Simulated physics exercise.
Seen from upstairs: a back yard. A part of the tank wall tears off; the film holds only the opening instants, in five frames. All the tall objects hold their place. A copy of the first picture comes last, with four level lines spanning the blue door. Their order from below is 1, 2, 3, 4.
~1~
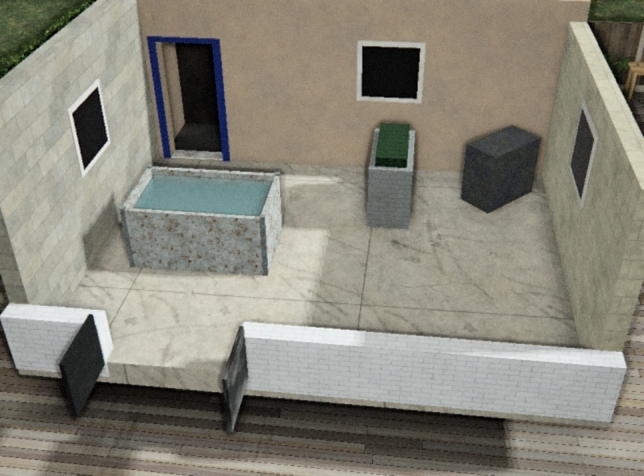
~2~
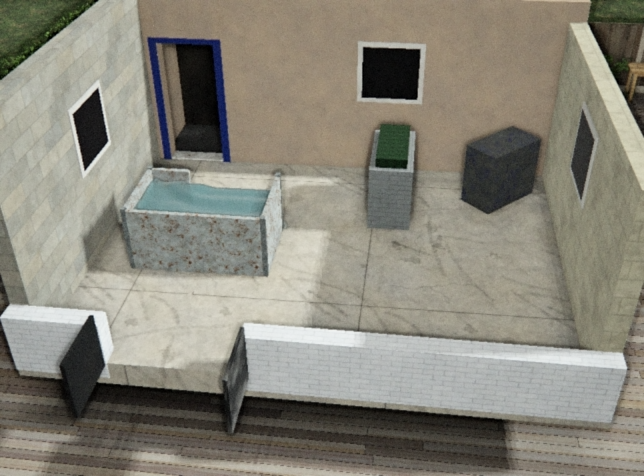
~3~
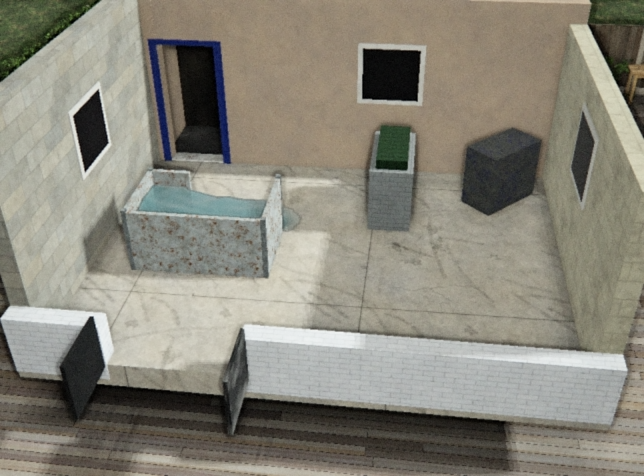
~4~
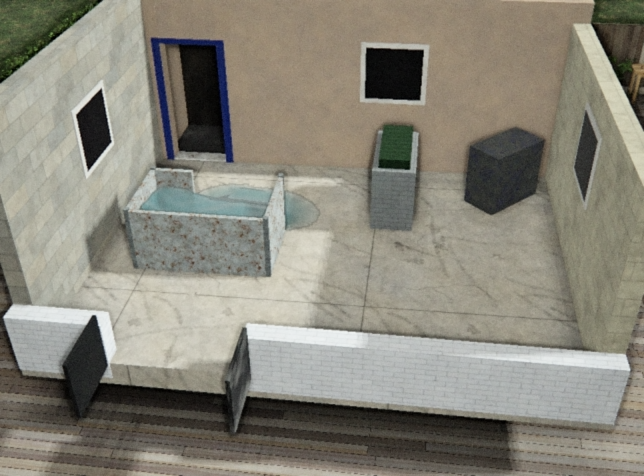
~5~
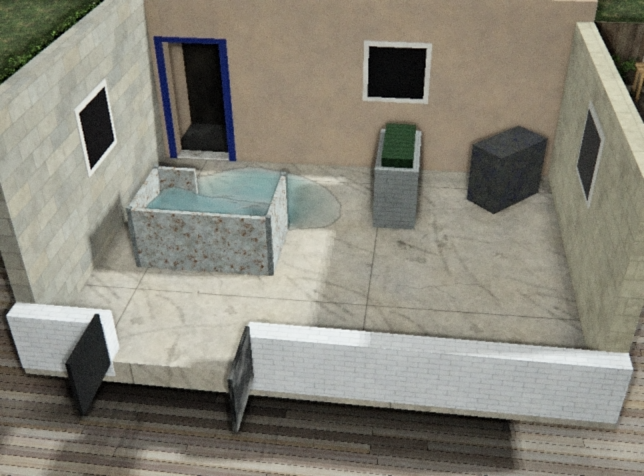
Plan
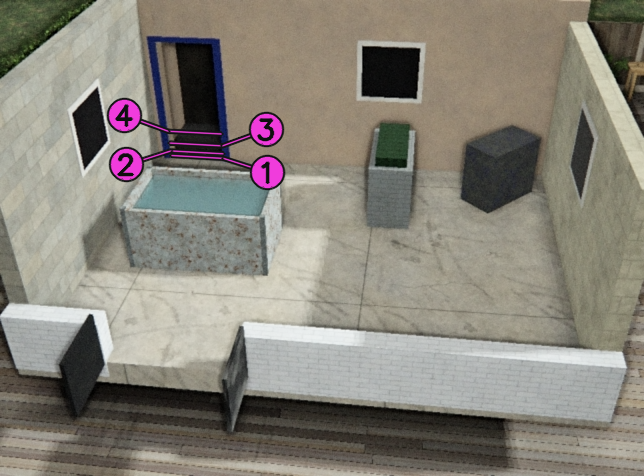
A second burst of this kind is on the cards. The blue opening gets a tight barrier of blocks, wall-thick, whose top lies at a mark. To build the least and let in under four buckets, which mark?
The limit is 3.
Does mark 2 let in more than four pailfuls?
Yes, that goes wrong.
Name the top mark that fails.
That would be 2.
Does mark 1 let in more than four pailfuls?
Yes.
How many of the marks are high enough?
Two of the four.
On the marked copy, 1 at (197, 156); 2 at (196, 152); 3 at (196, 144); 4 at (194, 132); from the bottom up 1, 2, 3, 4.
With 1, dozens of bucketfuls pour in.
With 2, about 9 bucketfuls get in.
With 3, a splash gets over, under a bucket.
With 4, nothing gets over.
